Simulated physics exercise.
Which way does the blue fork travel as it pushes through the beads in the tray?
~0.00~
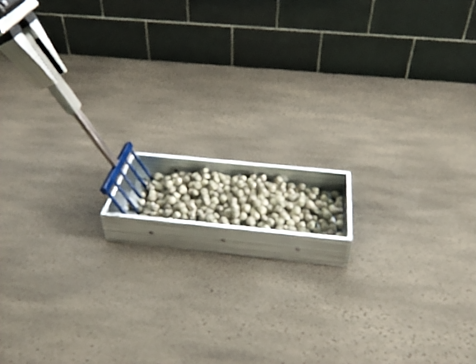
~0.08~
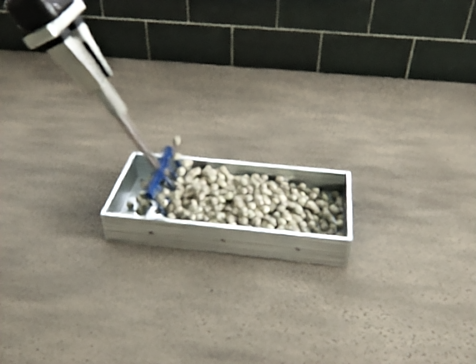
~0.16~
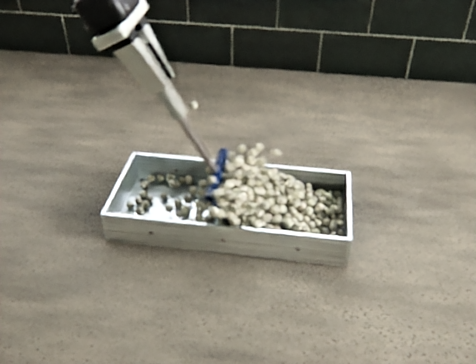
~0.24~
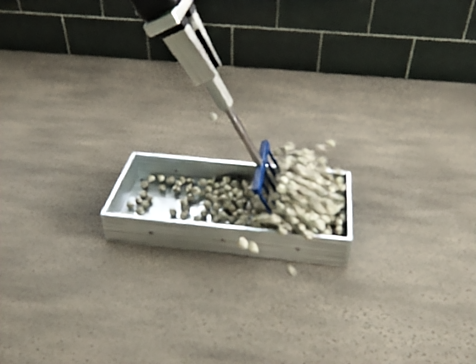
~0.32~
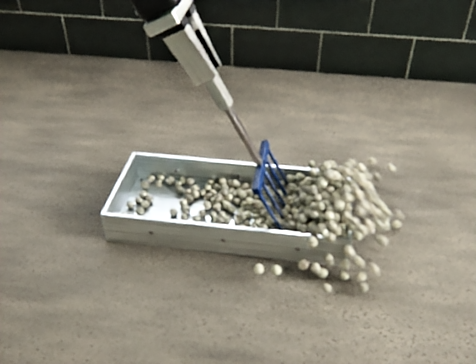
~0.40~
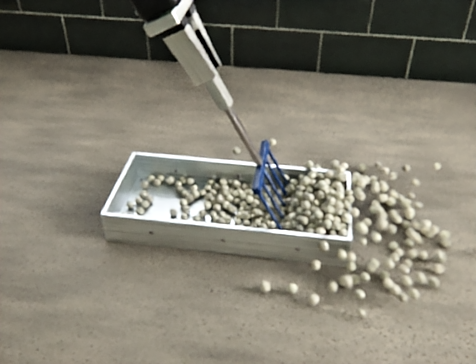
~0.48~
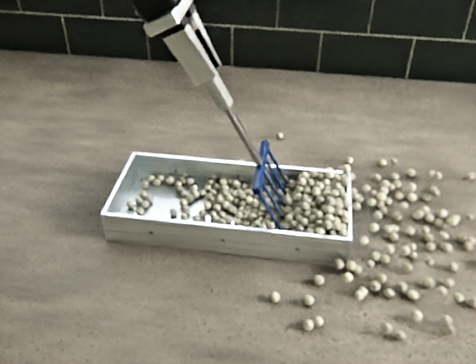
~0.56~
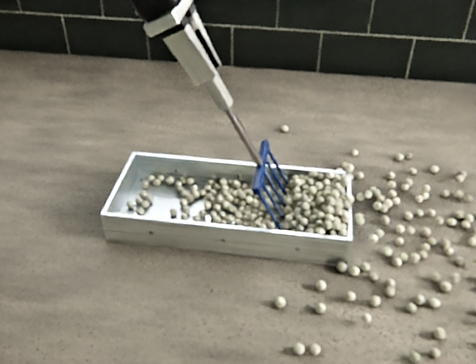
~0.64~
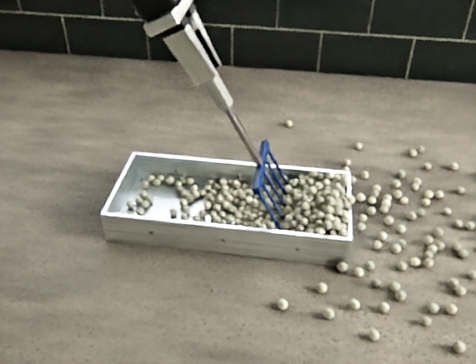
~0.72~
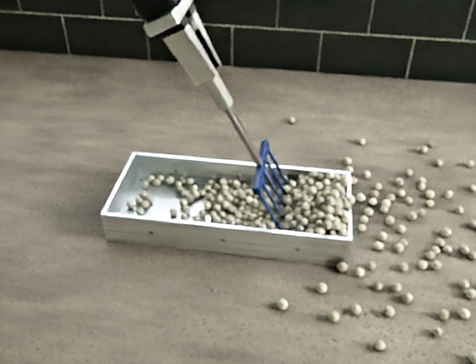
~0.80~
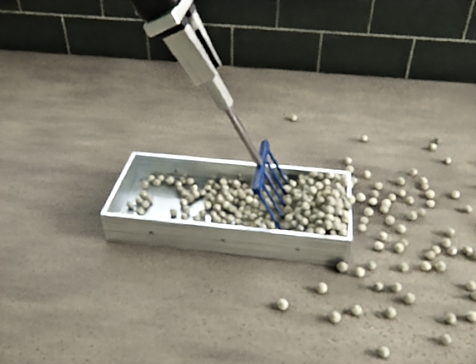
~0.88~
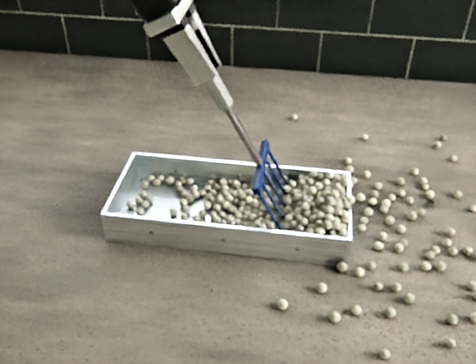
The fork moves to the right, from the left end of the tray toward the right end, and then stops.
